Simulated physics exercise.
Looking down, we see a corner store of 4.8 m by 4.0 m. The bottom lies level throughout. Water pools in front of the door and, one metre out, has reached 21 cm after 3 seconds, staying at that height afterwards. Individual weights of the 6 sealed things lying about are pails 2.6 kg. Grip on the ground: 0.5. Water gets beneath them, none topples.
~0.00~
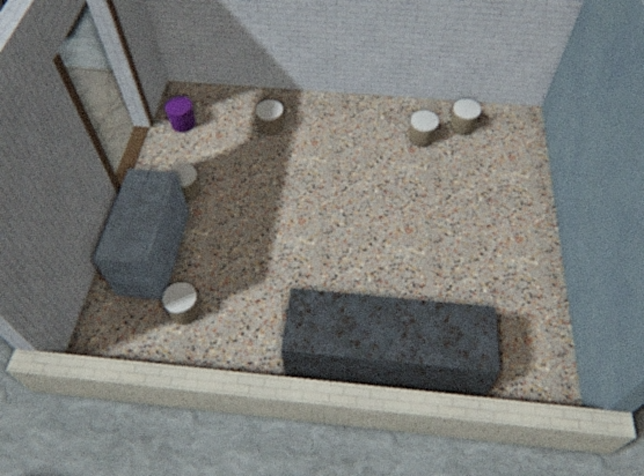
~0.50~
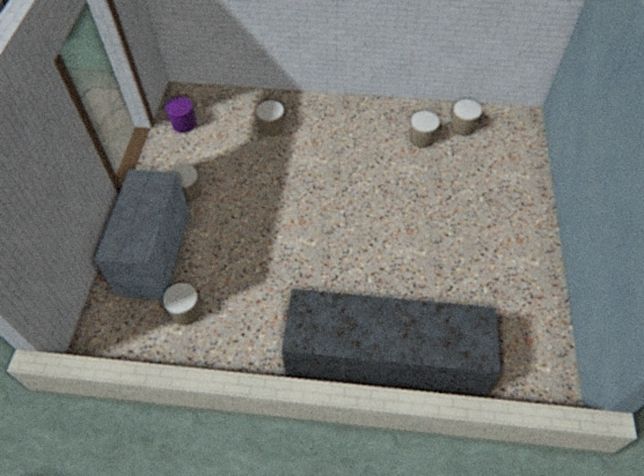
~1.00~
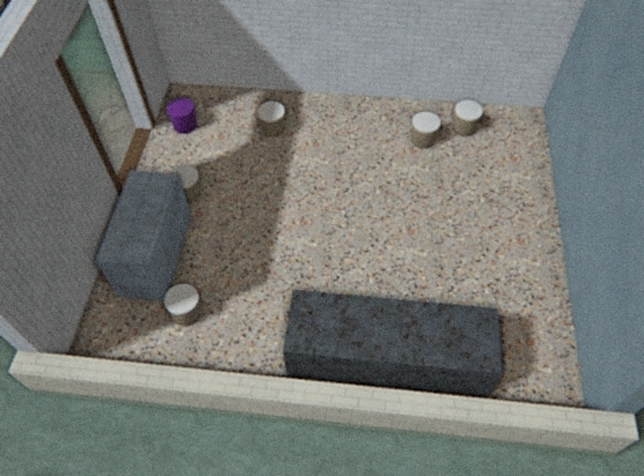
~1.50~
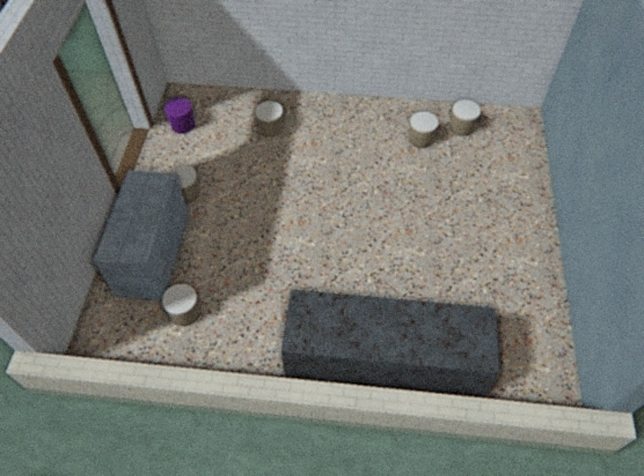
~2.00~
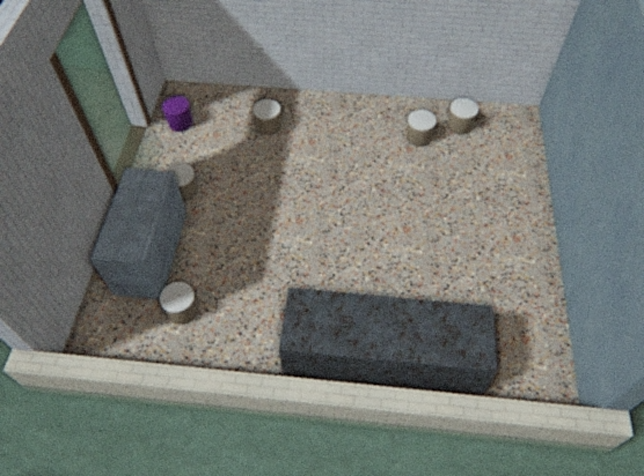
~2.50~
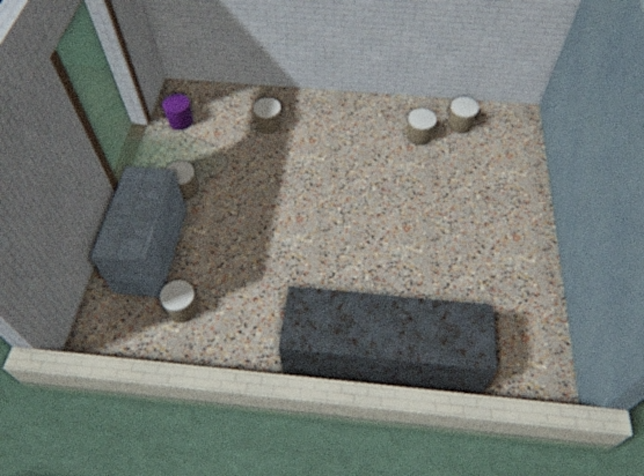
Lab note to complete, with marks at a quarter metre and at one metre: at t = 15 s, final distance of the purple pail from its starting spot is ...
At t = 15 s the distance is from a quarter metre to one metre.
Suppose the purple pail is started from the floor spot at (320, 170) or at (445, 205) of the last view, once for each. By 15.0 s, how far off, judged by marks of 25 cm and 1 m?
Going in order, it gets pushed a long way and then it gets pushed a long way.
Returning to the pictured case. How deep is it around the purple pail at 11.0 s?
Close to 3 centimetres.
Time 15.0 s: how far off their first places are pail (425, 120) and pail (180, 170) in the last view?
Respectively 350 and 200 centimetres.
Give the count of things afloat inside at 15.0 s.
6.
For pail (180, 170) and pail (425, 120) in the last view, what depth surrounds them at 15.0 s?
First roughly 11 cm, second roughly 11 cm.
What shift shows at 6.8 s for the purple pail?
By that time, close to 30 cm.
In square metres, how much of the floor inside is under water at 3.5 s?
I'd estimate close to 4.0 m2.
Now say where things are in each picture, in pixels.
The first picture shows the purple pail at (179, 106) rests on the ground; water covers 0.0 m2; 0 of 6 have shifted.
The second picture shows the purple pail at (179, 107), on the bottom; water covers 0.0 m2; 0 of 6 have shifted.
The third picture shows the purple pail at (180, 108) rests on the ground; water covers 0.0 m2; 0 of 6 have shifted.
The fourth picture shows the purple pail at (178, 107), on the bottom; water covers 0.0 m2; 0 of 6 have shifted.
The fifth picture shows the purple pail at (176, 105), on the bottom; 0.2 m2 under water; 0 of 6 have shifted.
The sixth picture shows the purple pail at (176, 103), on the bottom; 0.8 m2 under water; 0 of 6 have shifted.
After 3.5 s the purple pail is near (184, 91), 0.2 m from its start, aground; 0 afloat.
After 6.8 s the purple pail is near (188, 85), 0.3 m from its start, aground; 3 afloat.
After 11.0 s the purple pail is near (196, 81), 0.4 m from its start, aground; 4 afloat.
After 15.0 s the purple pail is near (191, 78), 0.5 m from its start, afloat; 6 afloat.
